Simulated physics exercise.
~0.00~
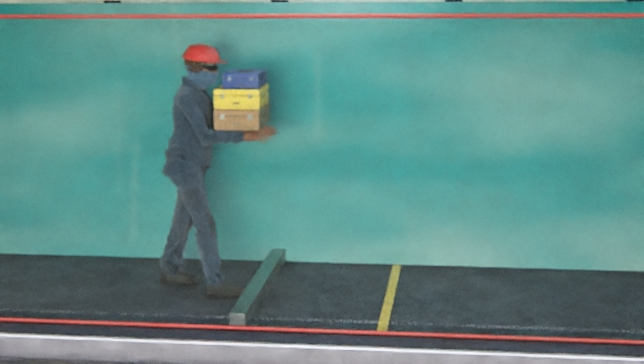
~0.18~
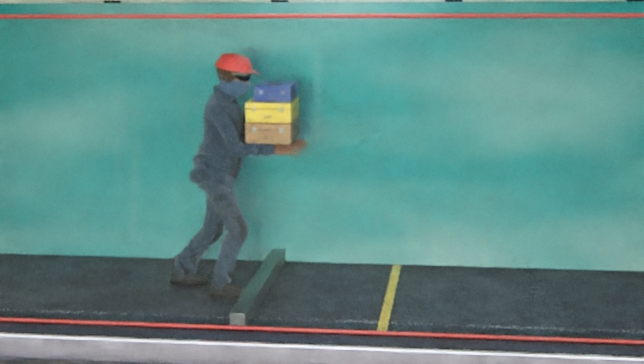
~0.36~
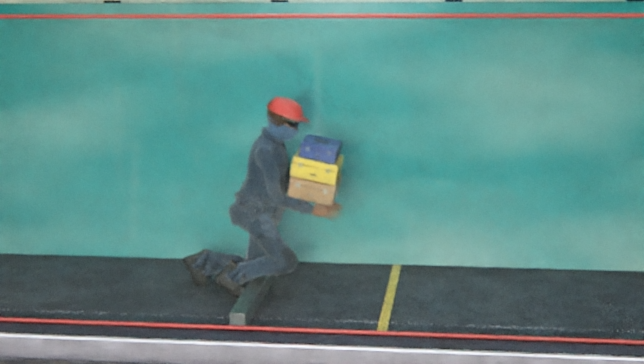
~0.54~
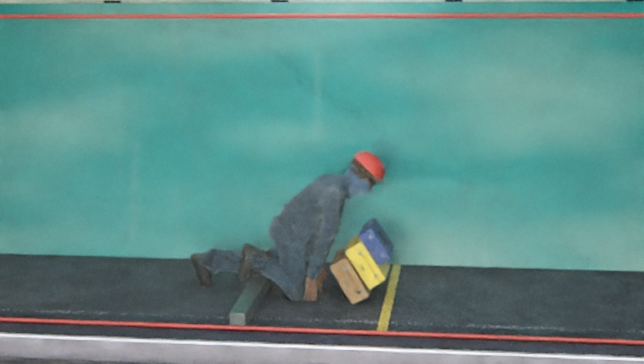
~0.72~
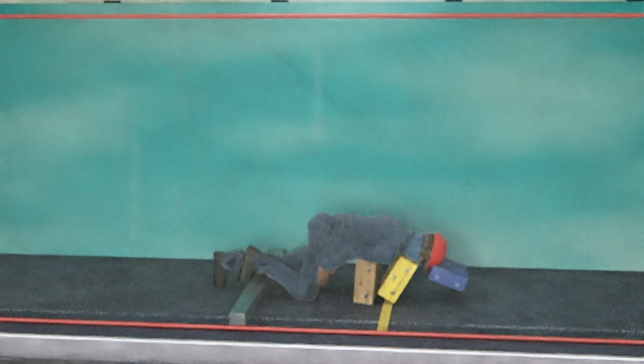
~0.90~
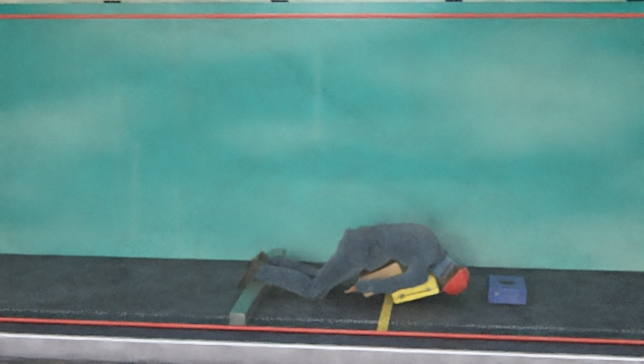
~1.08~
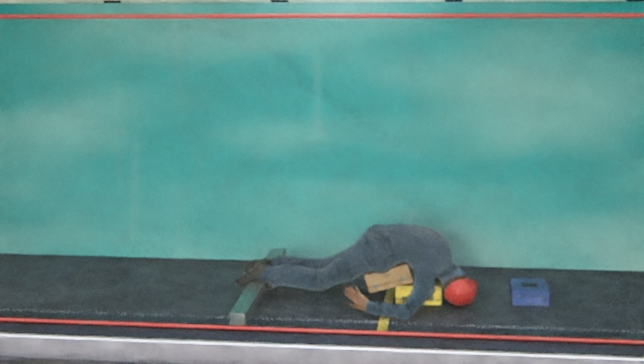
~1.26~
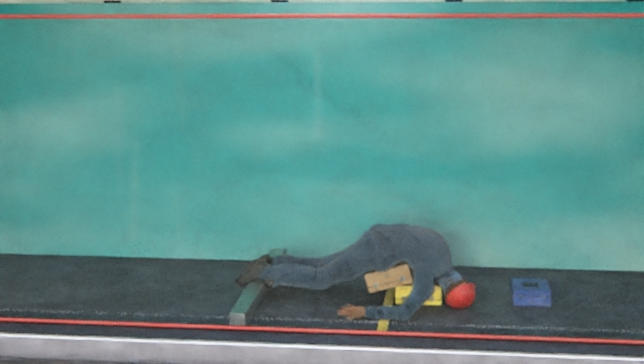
A person in a red cap carrying stacked blue, yellow and brown boxes moves right, trips at a low floor rail and pitches forward. The person ends face down over the yellow and brown boxes, head past the yellow line, while the blue box rests farther right.
